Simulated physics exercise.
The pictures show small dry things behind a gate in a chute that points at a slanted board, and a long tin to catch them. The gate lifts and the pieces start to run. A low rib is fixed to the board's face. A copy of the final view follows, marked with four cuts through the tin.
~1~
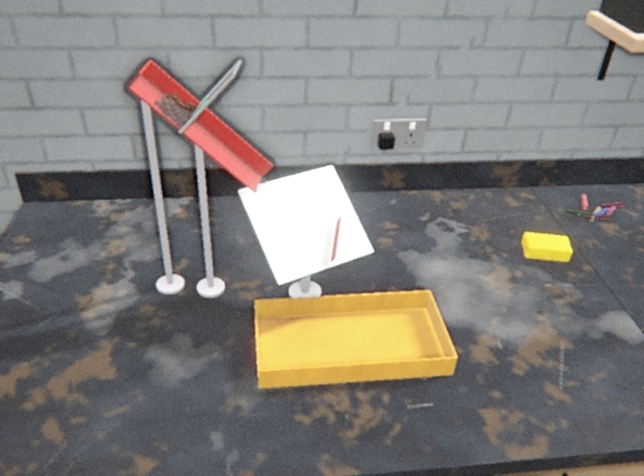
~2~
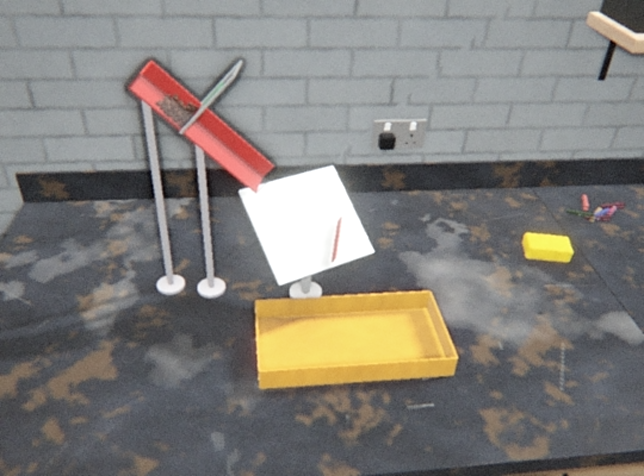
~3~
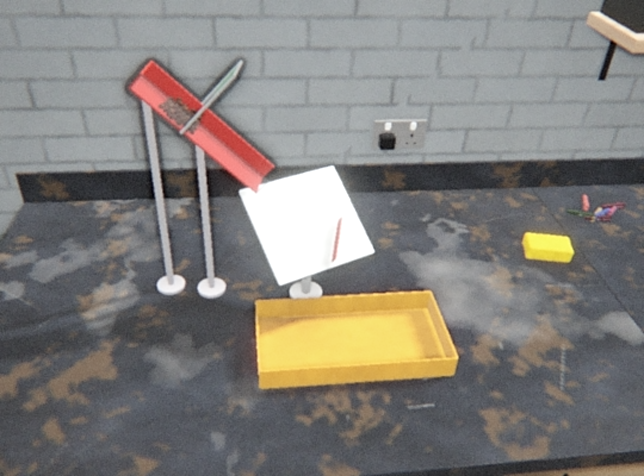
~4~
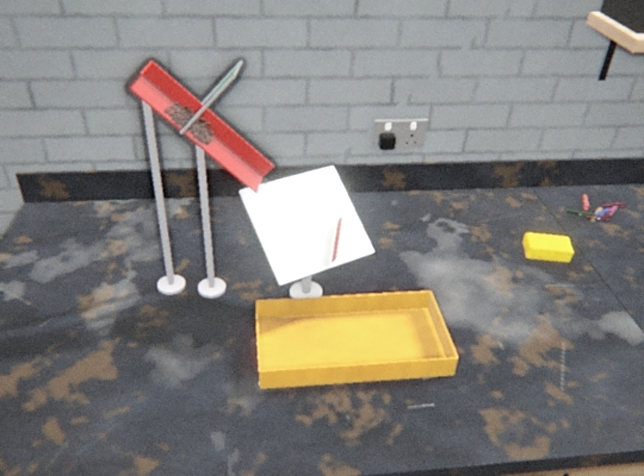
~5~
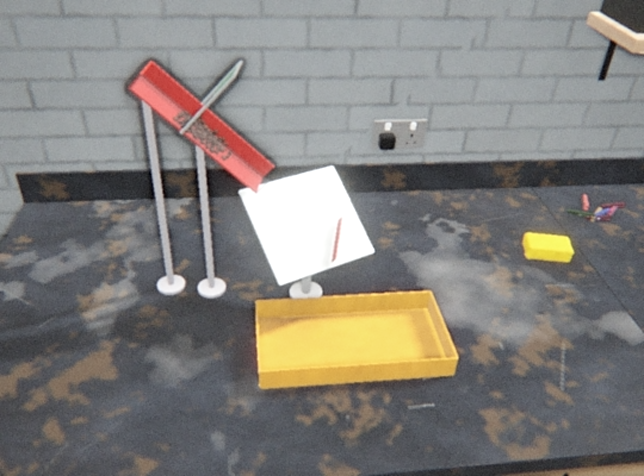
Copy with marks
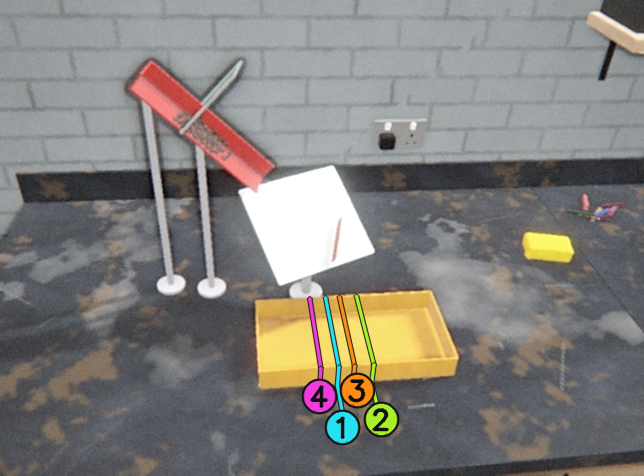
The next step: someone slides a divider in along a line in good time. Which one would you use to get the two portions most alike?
I would pick line 1.
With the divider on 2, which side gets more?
More lands on the left.
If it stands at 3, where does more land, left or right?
Left.
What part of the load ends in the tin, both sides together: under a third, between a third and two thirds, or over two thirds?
It is over two thirds.
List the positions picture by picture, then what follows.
The first frame shows load behind the gate at (181, 111), flat chocolate drops; lip of the chute at (258, 185), sloping fairly steeply.
The second frame shows middle of the board at (308, 222), tilted fairly steeply; middle of its low edge at (329, 267); of its high edge at (288, 178).
The third frame shows front corners of the tin at (260, 371) and (457, 358), empty; front of the load at (192, 132).
The fourth frame shows middle of the load at (191, 124); its front at (210, 139), about a quarter of the way to the lip; rib from (342, 216) to (336, 258).
The fifth frame shows middle of the load at (203, 135); its front at (230, 153), about half of the way to the lip.
On the marked copy, line 1 crosses the front rim at (338, 366); line 2 crosses the front rim at (373, 363); line 3 crosses the front rim at (354, 365); line 4 crosses the front rim at (320, 367).
Choosing 1, of what is caught, about a third on the left of the divider, about two thirds on the right.
Choosing 2, of what is caught, nearly all on the left of the divider, a stray few on the right.
Choosing 3, of what is caught, most on the left of the divider, a small part on the right.
Choosing 4, of what is caught, none on the left of the divider, all on the right.
